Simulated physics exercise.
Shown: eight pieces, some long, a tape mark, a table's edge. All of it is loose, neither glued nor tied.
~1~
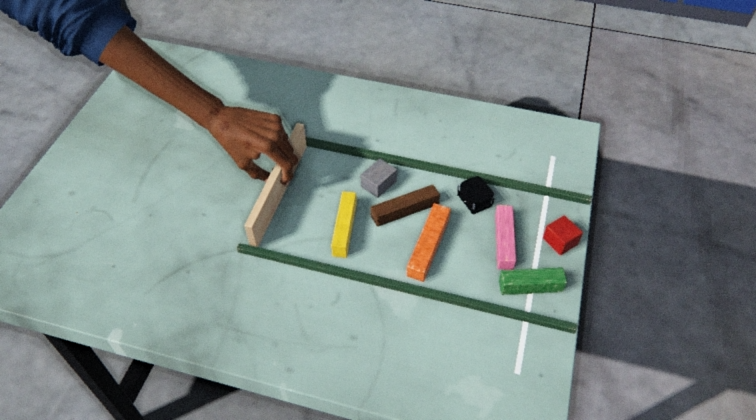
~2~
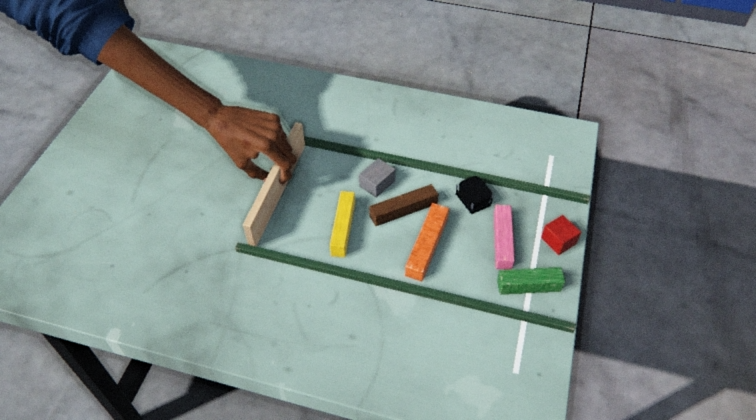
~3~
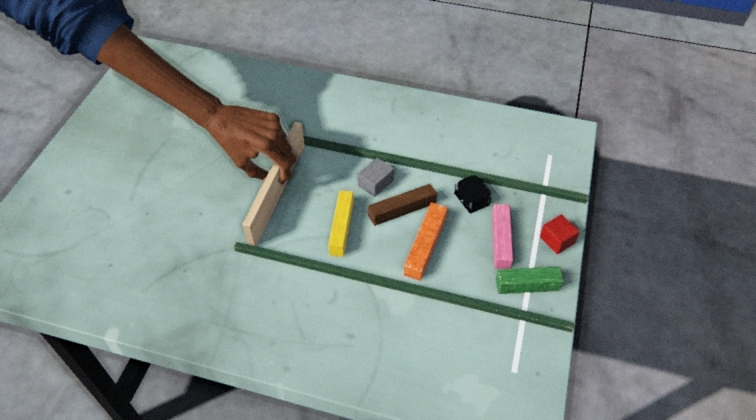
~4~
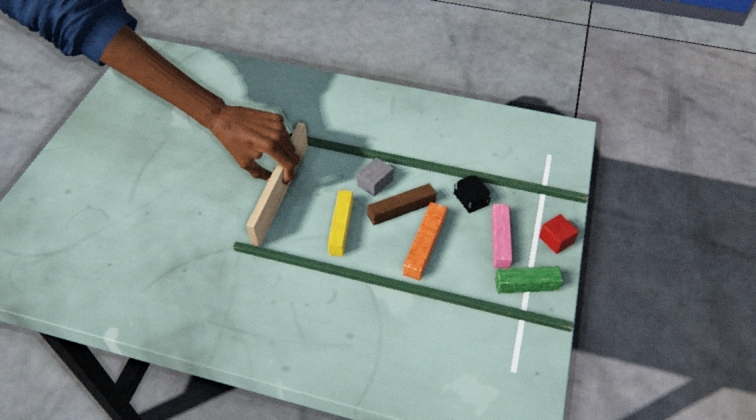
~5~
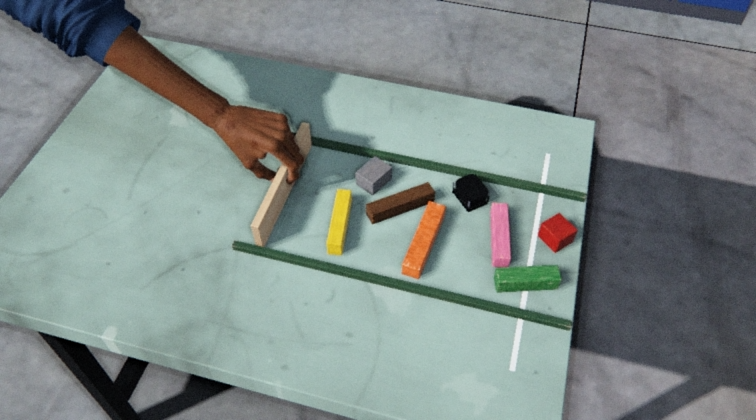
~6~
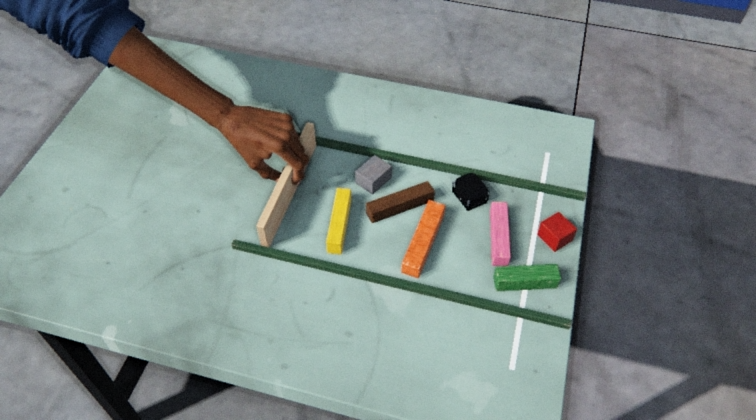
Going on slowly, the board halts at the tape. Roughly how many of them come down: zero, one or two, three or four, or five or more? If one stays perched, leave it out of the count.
Lost: Three or four.
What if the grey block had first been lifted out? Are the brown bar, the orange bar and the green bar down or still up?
Note: Brown bar is on by the end; orange bar is on by the end; green bar is off by the end.
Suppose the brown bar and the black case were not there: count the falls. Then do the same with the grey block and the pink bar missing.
The number is 2 for the first case and 1 for the second.
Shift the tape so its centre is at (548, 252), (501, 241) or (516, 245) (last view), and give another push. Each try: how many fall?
Down on the floor: 5, 1 and 1.
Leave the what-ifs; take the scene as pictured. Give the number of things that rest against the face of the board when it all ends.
The count comes out at 2.
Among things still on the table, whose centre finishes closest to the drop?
Answer - the orange bar.
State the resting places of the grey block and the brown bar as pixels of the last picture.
The grey block ends up near (551, 209), and the brown bar near (567, 232).
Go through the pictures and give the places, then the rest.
Red block (562, 235); green bar (532, 281); pink bar (505, 237); board (278, 183); tape (538, 252), in the first picture.
Green bar (530, 281); brown bar (404, 205), in the second picture.
Pink bar (502, 236); yellow bar (342, 223), in the third picture.
Red block (559, 234); black case (472, 194), in the fourth picture.
Green bar (527, 279); board (284, 183), in the fifth picture.
Red block (557, 232); green bar (527, 278); pink bar (500, 233); board (289, 183); tape (532, 248), in the sixth picture.
A little later, none off yet; red block at rest near (557, 232); green bar at rest near (527, 278); pink bar at rest near (500, 233).
Next, none off yet; red block at rest near (557, 232); green bar at rest near (527, 278); pink bar shifted a little near (517, 237).
When it is over, the number that fall off is three or four; down, black case, pink bar, green bar and red block.
